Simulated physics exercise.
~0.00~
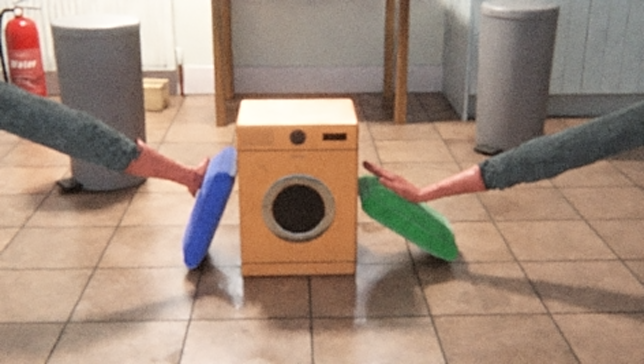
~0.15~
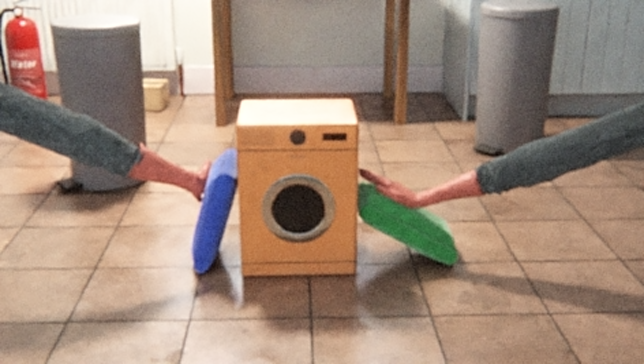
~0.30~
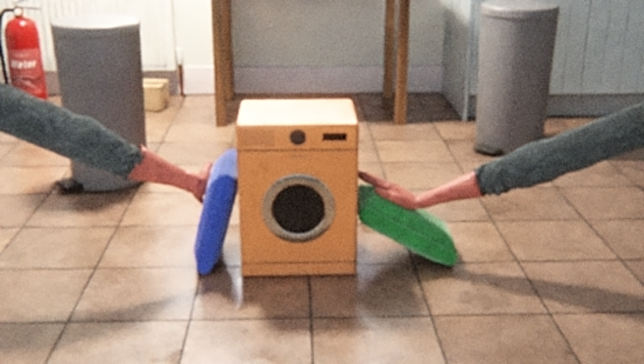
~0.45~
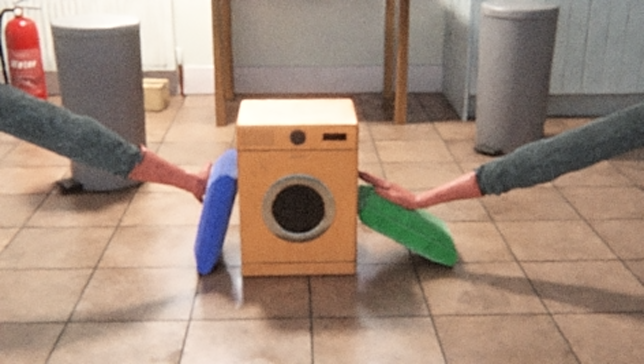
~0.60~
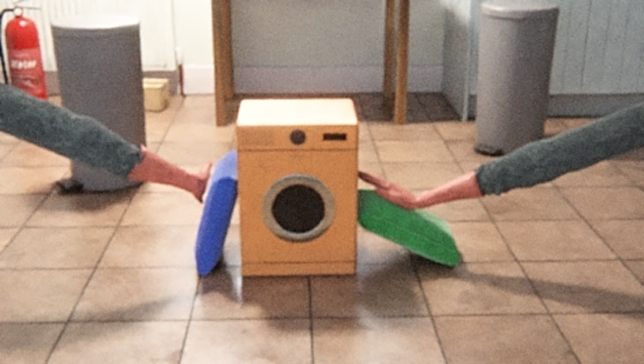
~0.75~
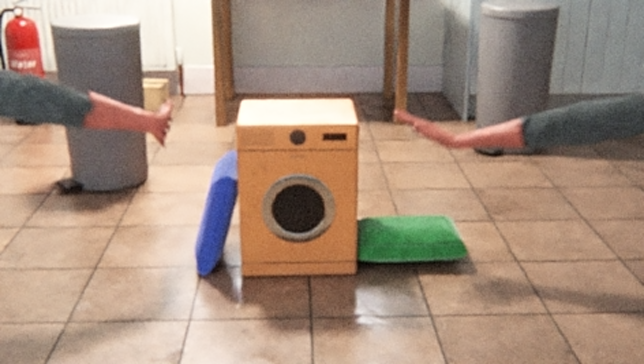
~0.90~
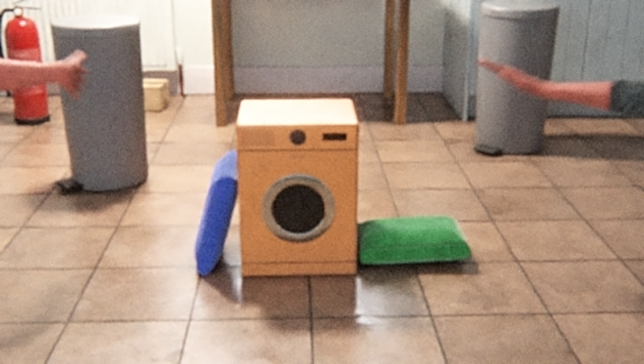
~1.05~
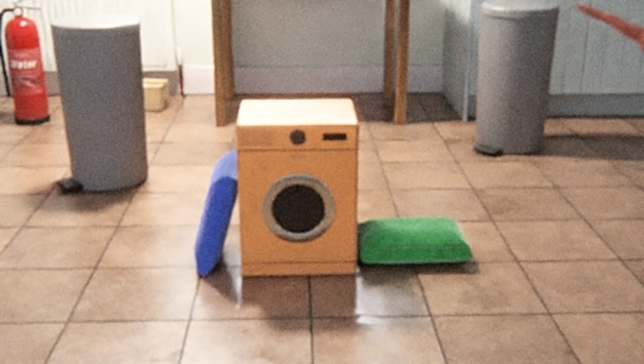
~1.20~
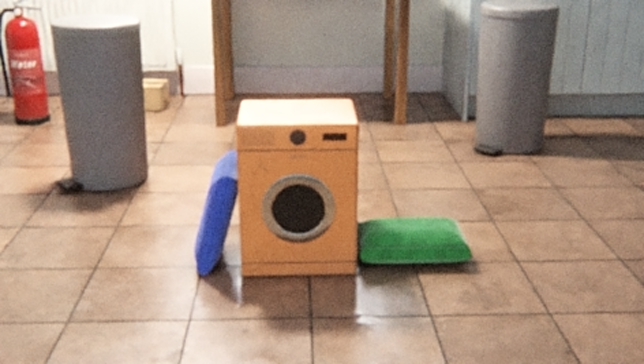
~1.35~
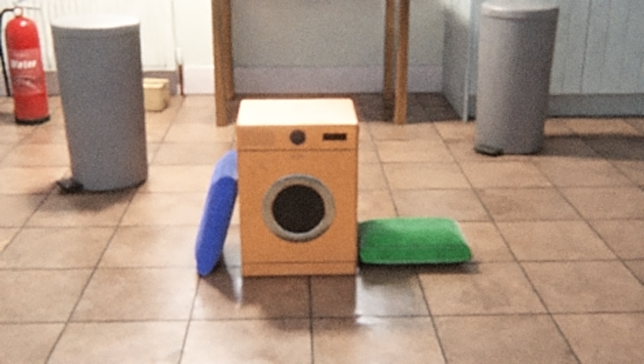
Two arms in grey-green sleeves reach in from the left and right of a tiled floor, seen from the front by a still camera, with grey bins, wooden legs and a red extinguisher behind. Between them stands a small orange washing machine, and the hands hold a blue soft bag against its left side and a green one against its right. After a brief, nearly still hold, both hands let go and draw back. The green bag drops flat onto the floor as the arms leave view. At the end, the blue bag still leans upright, while the green one lies beside the machine.
